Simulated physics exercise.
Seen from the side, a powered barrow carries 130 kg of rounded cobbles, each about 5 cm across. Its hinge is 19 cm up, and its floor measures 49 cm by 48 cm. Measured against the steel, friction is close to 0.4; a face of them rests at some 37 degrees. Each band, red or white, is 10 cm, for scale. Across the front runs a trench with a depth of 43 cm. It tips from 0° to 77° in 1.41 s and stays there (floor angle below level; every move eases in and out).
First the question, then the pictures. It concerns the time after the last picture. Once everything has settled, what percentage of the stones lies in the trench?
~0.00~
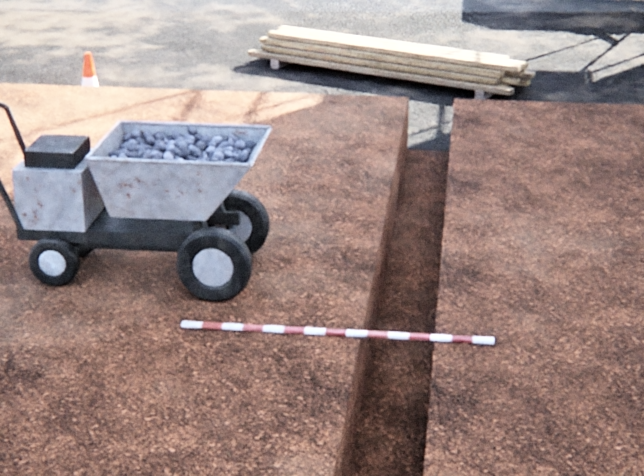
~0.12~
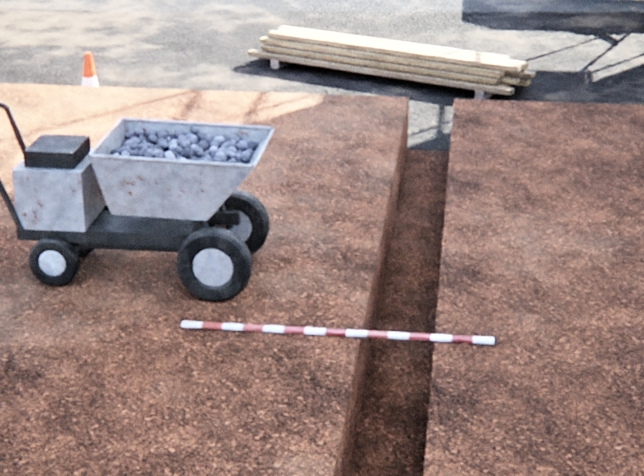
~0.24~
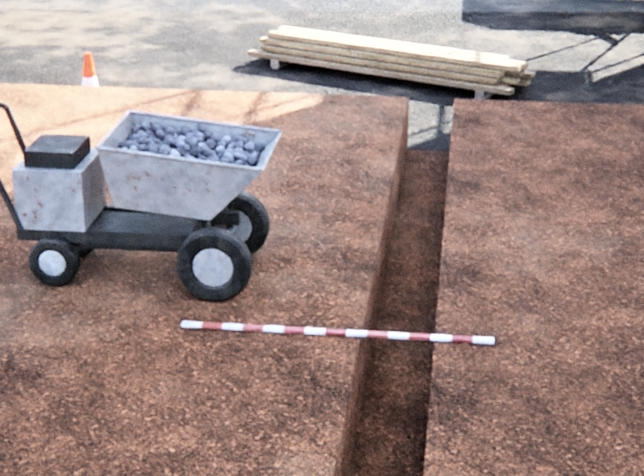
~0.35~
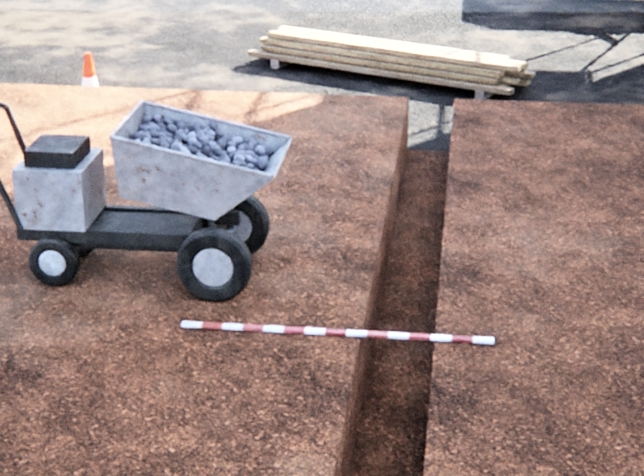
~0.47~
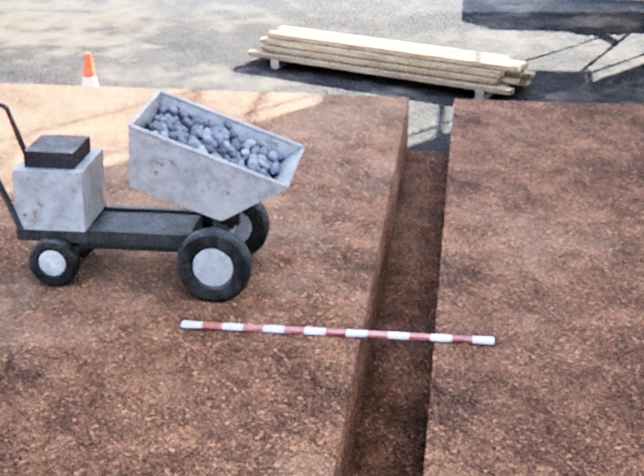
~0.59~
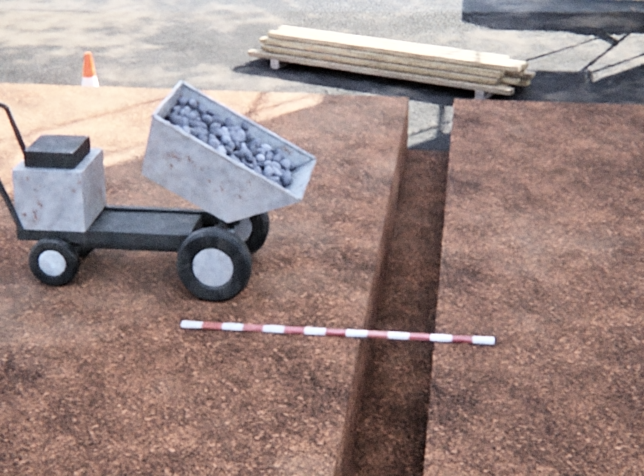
I would say 69 percent.
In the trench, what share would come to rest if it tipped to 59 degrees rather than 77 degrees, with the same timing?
With that change, near 45 per cent.
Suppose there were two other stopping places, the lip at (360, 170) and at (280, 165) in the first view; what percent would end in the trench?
The first gives about 10 percent and the second about 100 percent.
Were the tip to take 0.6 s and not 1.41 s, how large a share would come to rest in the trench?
About 80 percent, I'd say.
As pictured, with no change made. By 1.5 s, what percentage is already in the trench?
Some 35 per cent.
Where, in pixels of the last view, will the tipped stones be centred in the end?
Look at roughly (395, 342).
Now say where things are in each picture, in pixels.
In the first frame, the tray is at 0°, its lip at (251, 165); the top of the load is at (182, 141).
In the second frame, lip at (254, 167), floor tilted 2°, highest stones at (170, 141); the stones move at 0.2 m/s on average.
In the third frame, lip at (262, 170), floor tilted 6°, highest stones at (165, 134); the stones move at 0.4 m/s on average.
In the fourth frame, the tray is at 12°, its lip at (274, 177); the top of the load is at (160, 127); the stones move at 0.5 m/s on average.
In the fifth frame, lip at (287, 187), floor tilted 20°, highest stones at (167, 119); the stones move at 0.6 m/s on average.
In the sixth frame, the tray is at 29°, its lip at (300, 200); the top of the load is at (182, 111); the stones move at 0.7 m/s on average.
After 1.1 s the floor is at 65°; 99 % in the tray, 1 % short of the trench; the foremost stones are at (345, 253).
After 1.5 s the floor is at 77°; 45 % in the tray, 18 % short of the trench, 37 % in the trench; the foremost stones are at (430, 355).
After 1.9 s the floor is at 77°; 21 % in the tray, 22 % short of the trench, 57 % in the trench; the foremost stones are at (431, 354).
After 3.8 s the floor is at 77°; 10 % in the tray, 22 % short of the trench, 69 % in the trench; the foremost stones are at (431, 351).
